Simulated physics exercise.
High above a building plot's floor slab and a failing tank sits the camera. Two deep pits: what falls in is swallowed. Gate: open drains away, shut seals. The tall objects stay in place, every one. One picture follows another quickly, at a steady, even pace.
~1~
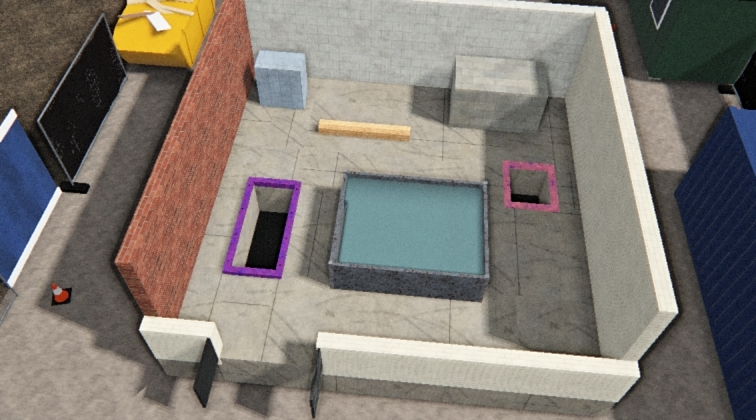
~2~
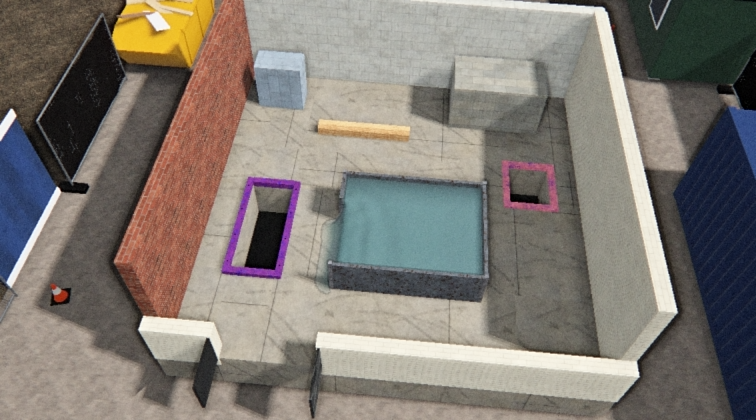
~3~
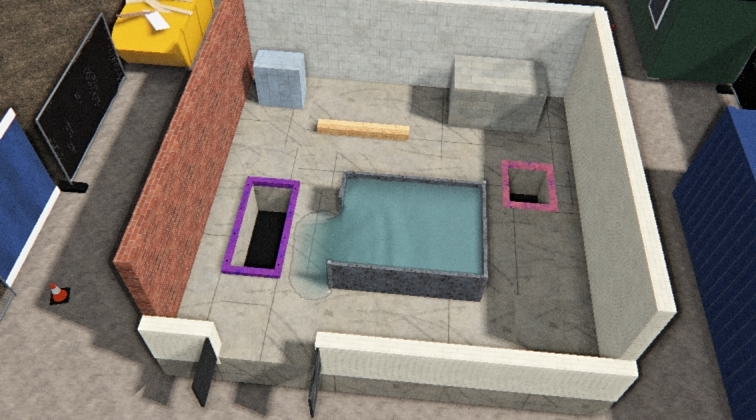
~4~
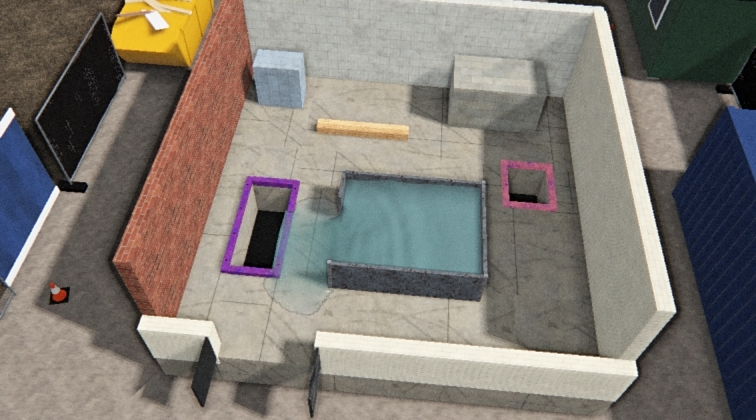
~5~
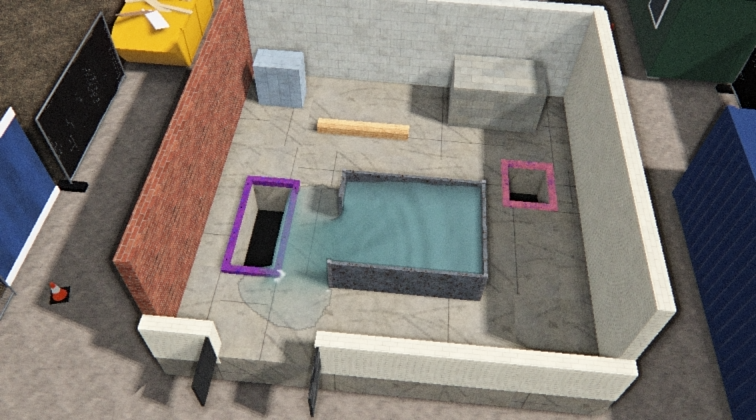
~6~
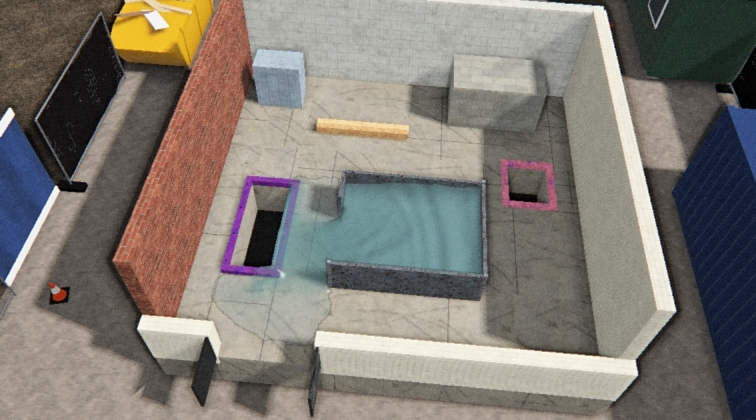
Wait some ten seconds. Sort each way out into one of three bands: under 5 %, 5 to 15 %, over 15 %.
Sorted: Gate - over 15 %; purple pit - over 15 %; pink pit - under 5 %.
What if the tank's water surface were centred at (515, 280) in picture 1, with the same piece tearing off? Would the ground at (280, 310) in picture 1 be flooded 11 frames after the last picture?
Soaked.
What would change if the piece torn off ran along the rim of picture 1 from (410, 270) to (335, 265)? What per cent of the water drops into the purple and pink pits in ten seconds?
Purple 0 %, pink 4 %.
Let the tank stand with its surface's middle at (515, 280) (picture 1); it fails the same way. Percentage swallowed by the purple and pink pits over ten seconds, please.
The purple pit gets 15 per cent and the pink pit 0 per cent.
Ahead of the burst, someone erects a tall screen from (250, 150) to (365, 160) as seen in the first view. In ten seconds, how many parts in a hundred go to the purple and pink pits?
I'd give purple roughly 40 % and pink roughly 0 %.
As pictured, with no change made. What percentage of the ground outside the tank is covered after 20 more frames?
It comes to roughly 30 in a hundred.
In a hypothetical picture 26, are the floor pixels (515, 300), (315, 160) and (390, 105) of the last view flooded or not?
Taking them in the order given: Spared, then swamped, then spared.
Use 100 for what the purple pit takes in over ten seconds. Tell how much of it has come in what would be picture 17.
Near 60 in a hundred.
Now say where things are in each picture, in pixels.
Still water in the water tank at (412, 224), in the first frame.
The front is at (325, 288), out from the gap at (338, 247), in the second frame.
Water pours out at (338, 247) and has run to (303, 292), in the third frame.
The front is at (268, 285), out from the gap at (337, 247), in the fourth frame.
Water pours out at (338, 247) and has run to (246, 292), in the fifth frame.
The front is at (220, 296), out from the gap at (337, 247), in the sixth frame.
A moment on, water covers 15 % of the floor; the gate 0 %, the purple pit 11 %, the pink pit 0 %.
Next, water covers 20 % of the floor; the gate 3 %, the purple pit 21 %, the pink pit 0 %.
Then, water covers 30 % of the floor; the gate 7 %, the purple pit 30 %, the pink pit 0 %.
Later, water covers 50 % of the floor; the gate 15 %, the purple pit 35 %, the pink pit 0 %.
In the end, water covers 65 % of the floor; the gate 22 %, the purple pit 36 %, the pink pit 0 %.
